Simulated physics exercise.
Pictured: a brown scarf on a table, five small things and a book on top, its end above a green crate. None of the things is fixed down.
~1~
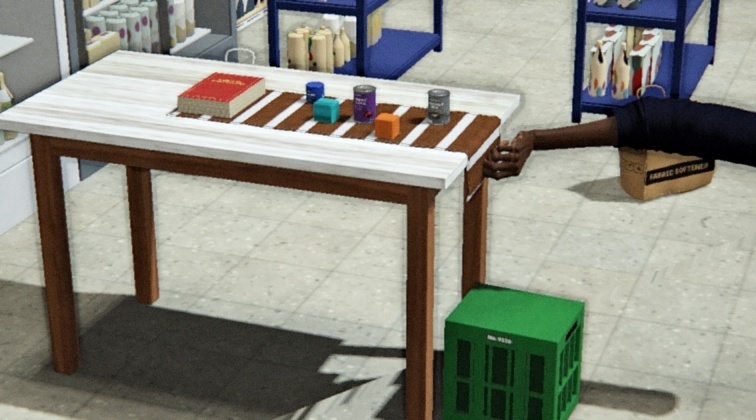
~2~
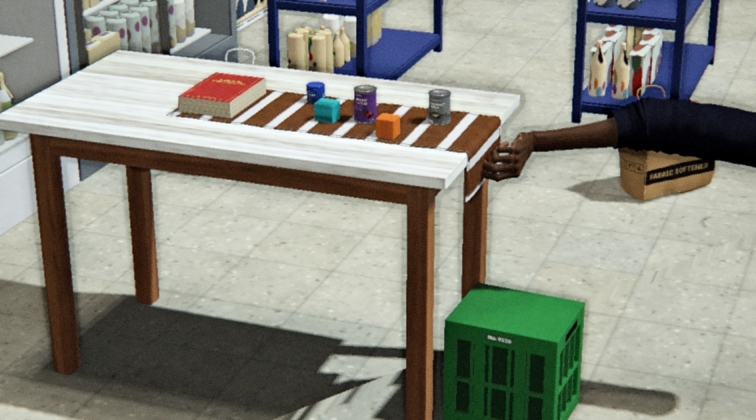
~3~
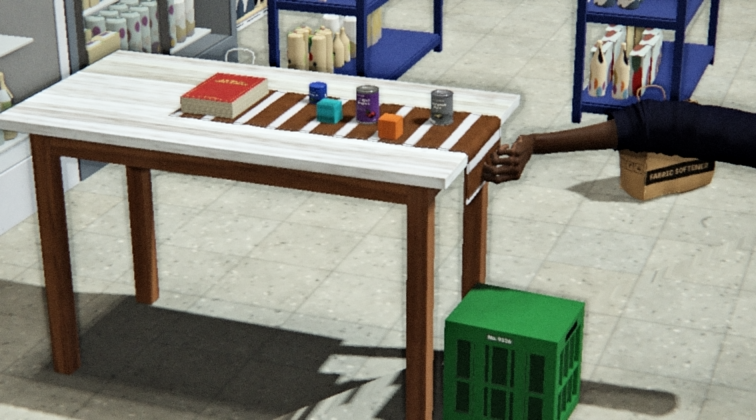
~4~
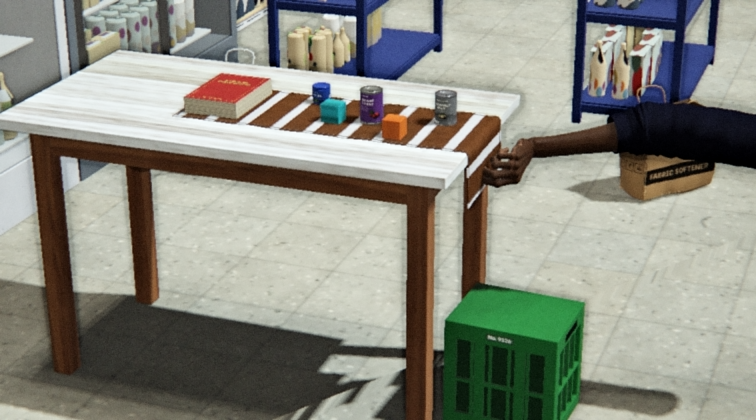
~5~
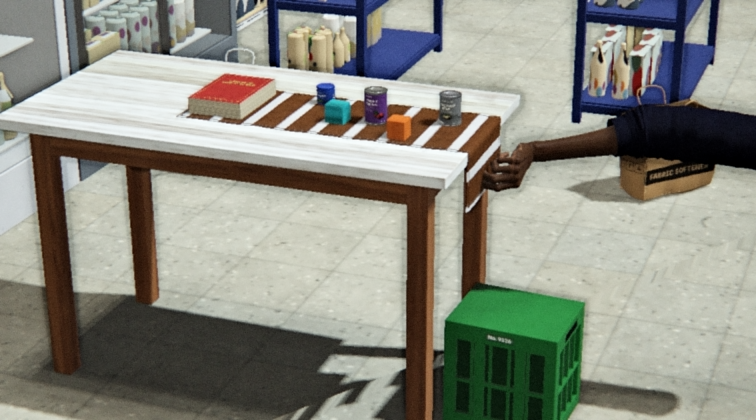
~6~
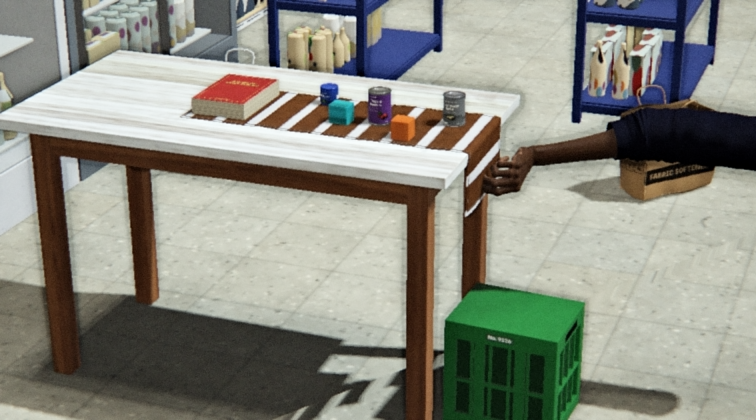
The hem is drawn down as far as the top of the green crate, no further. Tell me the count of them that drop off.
Number down: Three.
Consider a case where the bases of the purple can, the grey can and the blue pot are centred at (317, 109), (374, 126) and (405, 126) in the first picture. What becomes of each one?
Purple can - stays aboard, grey can - leaves the top, blue pot - leaves the top.
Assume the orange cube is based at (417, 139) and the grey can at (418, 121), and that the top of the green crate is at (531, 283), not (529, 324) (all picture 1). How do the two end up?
The orange cube does not stay aboard, and the grey can does not stay aboard.
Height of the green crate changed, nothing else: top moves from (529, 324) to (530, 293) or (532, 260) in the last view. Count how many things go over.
First case 2, second 1.
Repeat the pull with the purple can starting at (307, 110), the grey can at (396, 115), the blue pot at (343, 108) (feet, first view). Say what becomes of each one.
Watch the purple can hang on, the grey can go down and the blue pot hang on.
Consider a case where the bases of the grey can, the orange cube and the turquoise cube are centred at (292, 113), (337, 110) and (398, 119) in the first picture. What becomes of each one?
In the end the grey can is still up there, the orange cube is still up there and the turquoise cube is no longer up there.
A little later, hem near (484, 245); grey can gone.
Next, hem near (485, 294); grey can and orange cube gone.
When it is over, hem on the crate; grey can, orange cube and purple can gone. It carries off three.
